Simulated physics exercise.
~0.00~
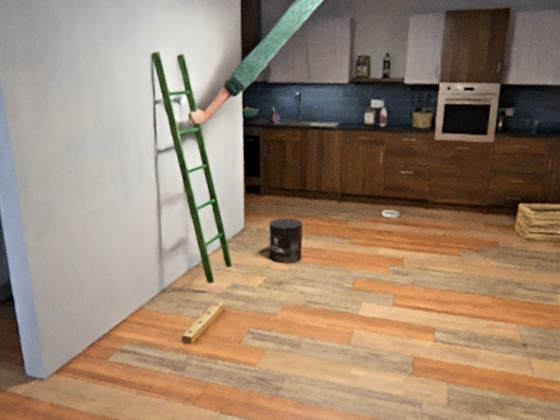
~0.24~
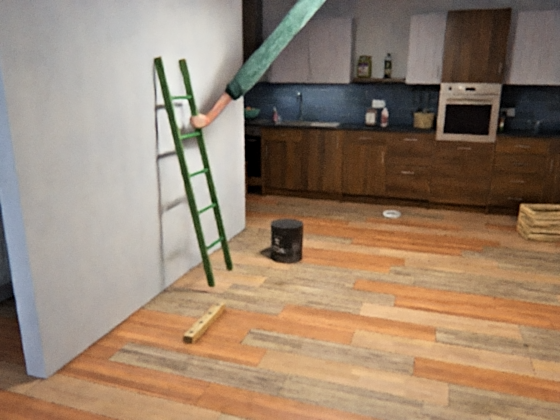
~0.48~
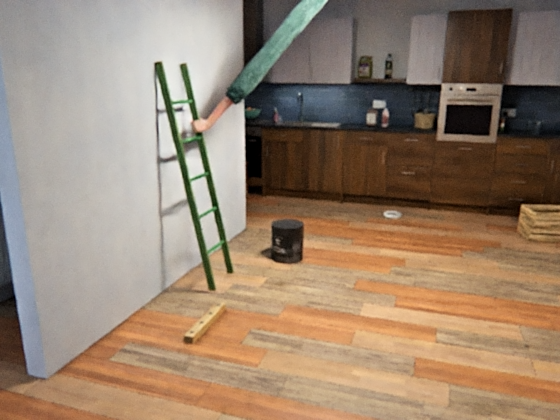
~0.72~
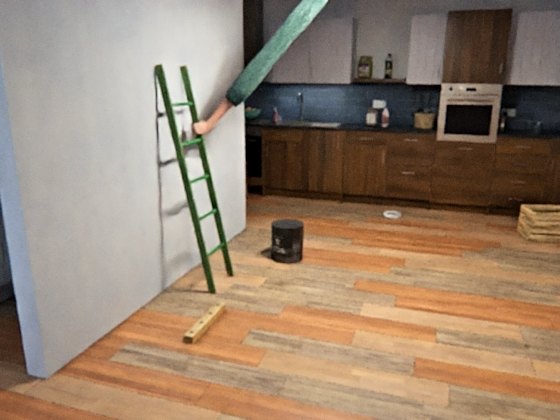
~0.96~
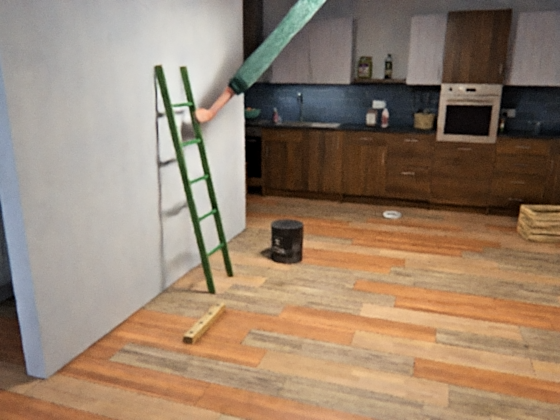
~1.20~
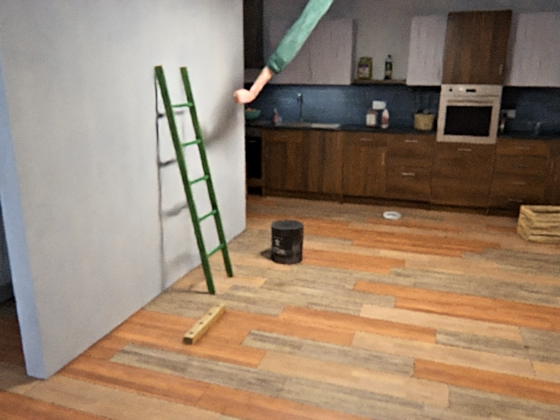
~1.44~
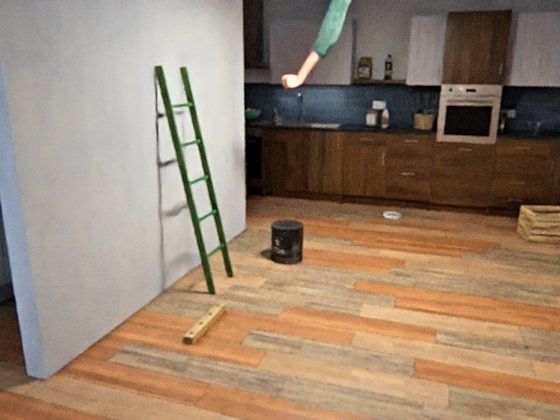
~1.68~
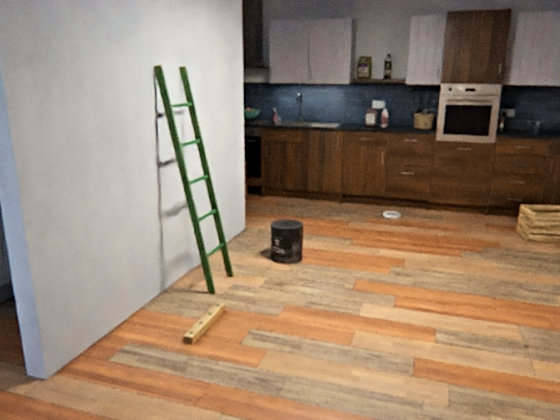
To begin with, a green-sleeved arm reaches down from the top of a room with a striped wood floor and dark kitchen cabinets, its hand holding a green ladder that leans against a pale wall on the left. A short wooden batten lies on the floor near the ladder's feet, with a black pail to the right. The hand steadies the ladder, which barely shifts. Then the fingers let go, and the arm draws back up and to the right until it leaves view. The ladder stays leaning against the wall, with the batten and pail still in place.
